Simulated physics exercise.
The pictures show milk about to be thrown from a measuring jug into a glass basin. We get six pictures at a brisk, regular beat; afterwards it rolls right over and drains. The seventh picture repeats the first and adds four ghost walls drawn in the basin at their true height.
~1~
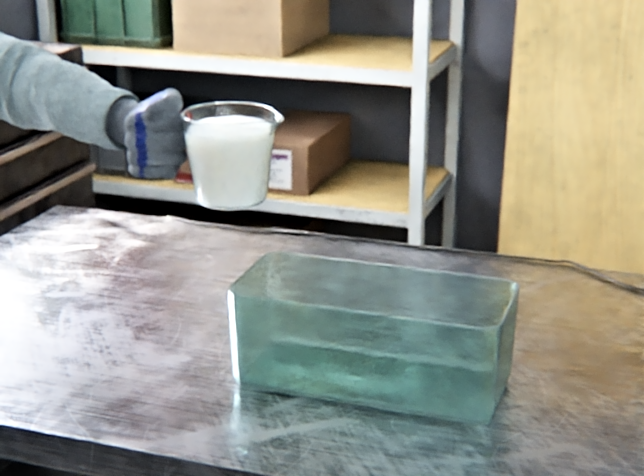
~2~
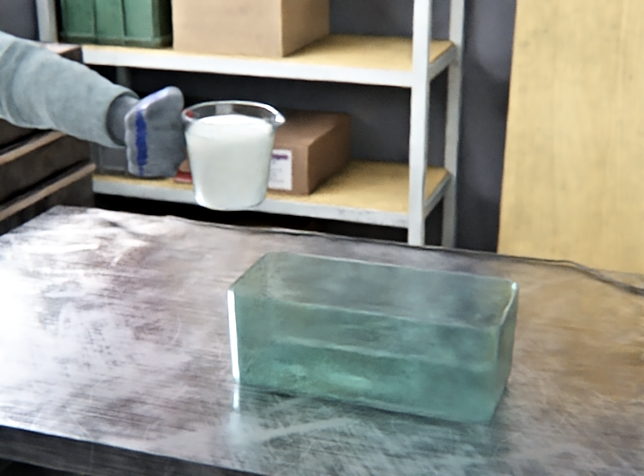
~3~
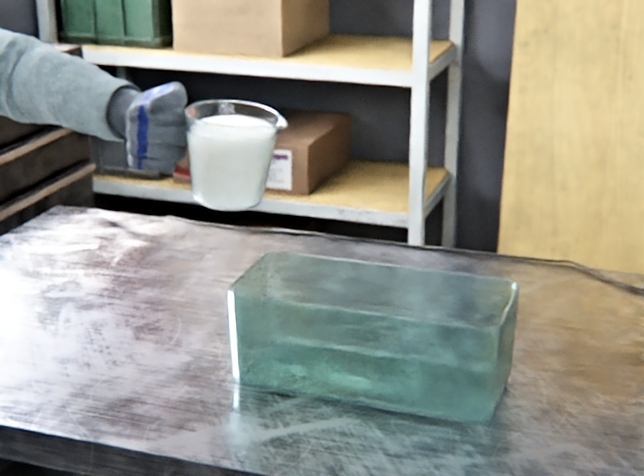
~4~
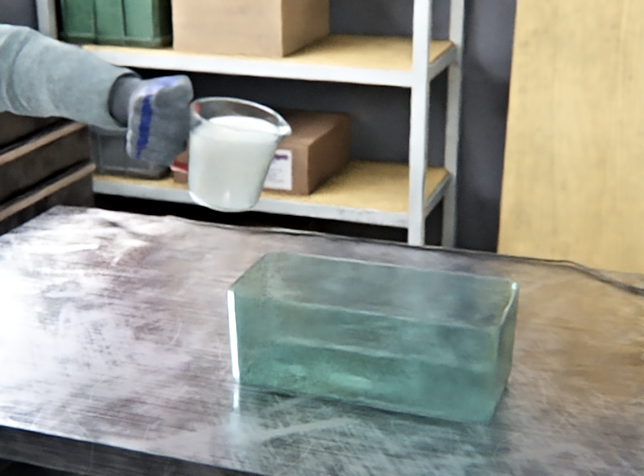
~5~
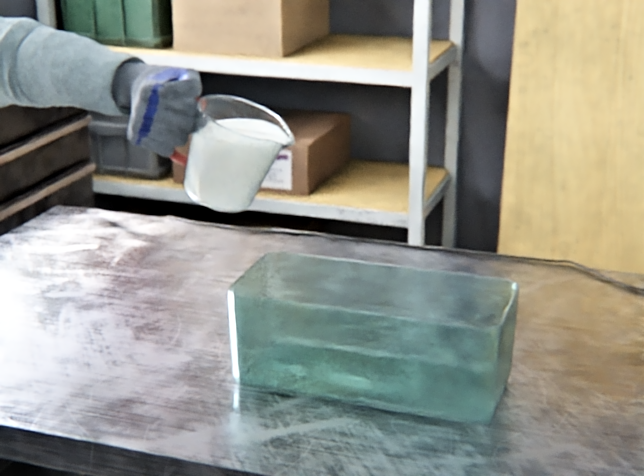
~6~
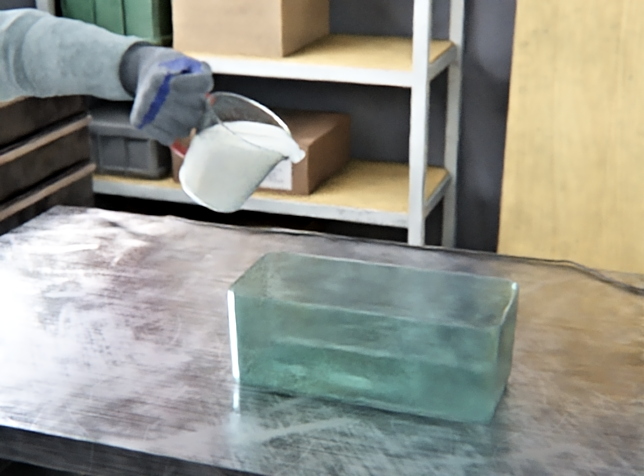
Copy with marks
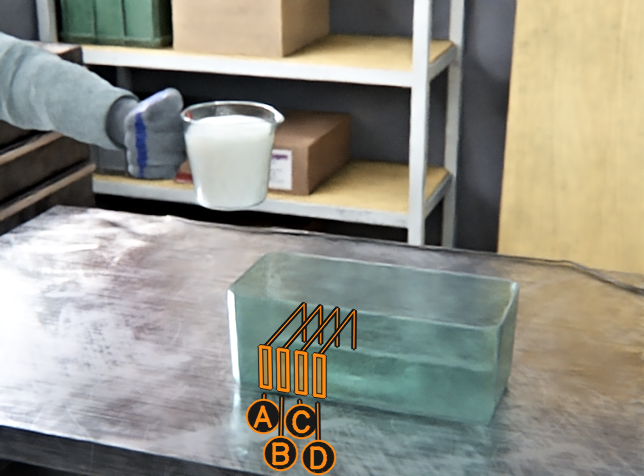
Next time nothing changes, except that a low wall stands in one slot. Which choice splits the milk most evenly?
D works best here.
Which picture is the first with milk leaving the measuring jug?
In picture 6.
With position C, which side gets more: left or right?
More ends on the right.
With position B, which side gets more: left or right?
The right side.
On the marked copy, A at (264, 394); B at (281, 397); C at (299, 400); D at (317, 403).
With A, about 2 % ends left of the wall and 97 % right of it.
With B, about 3 % ends left of the wall and 96 % right of it.
With C, about 14 % ends left of the wall and 85 % right of it.
With D, about 47 % ends left of the wall and 52 % right of it.
